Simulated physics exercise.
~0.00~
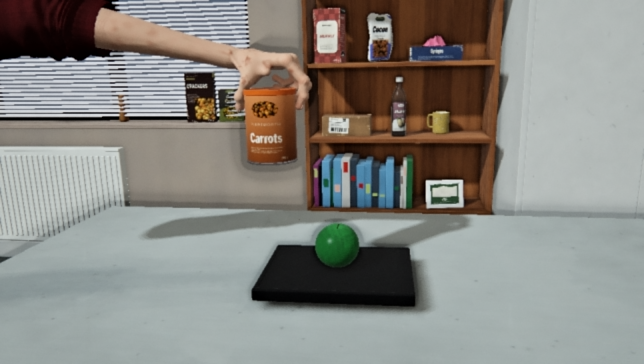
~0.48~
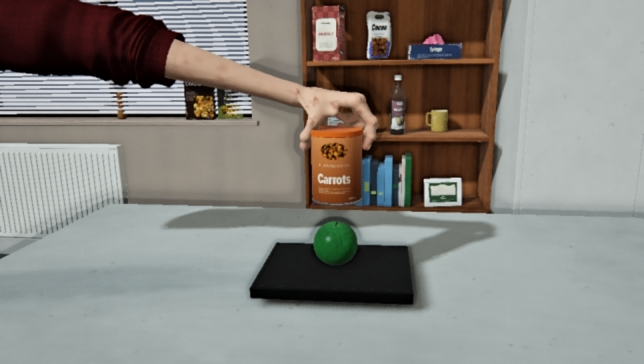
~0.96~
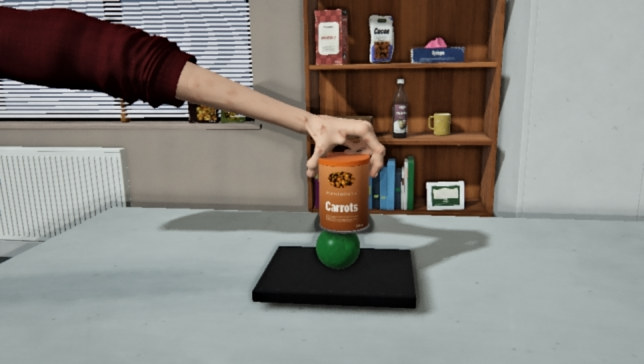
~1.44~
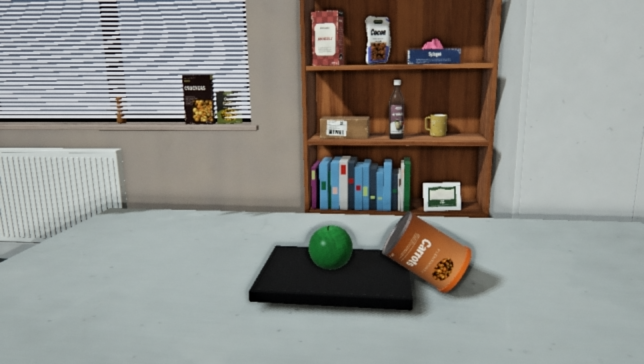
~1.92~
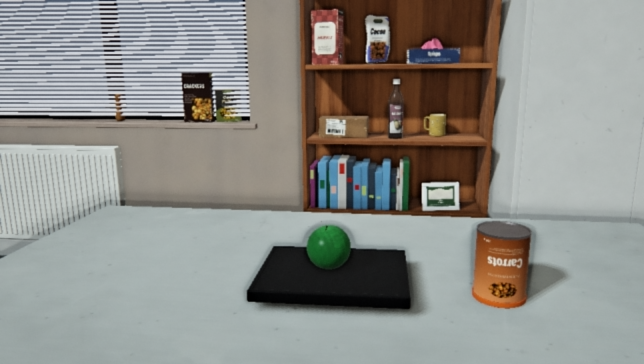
An orange tin labelled as carrots hangs from a hand reaching in from the left, above a pale table seen from the front by a slightly swaying camera. Below it, a green ball rests on a flat black tray, with a wooden bookcase, a window with blinds and a white radiator behind. The hand carries the tin right and down, then lowers it upright onto the ball. Once the hand has let go and withdrawn, the tin topples off to the right, tipping over beside the tray. It ends upside down on the table, while the ball stays on the tray.
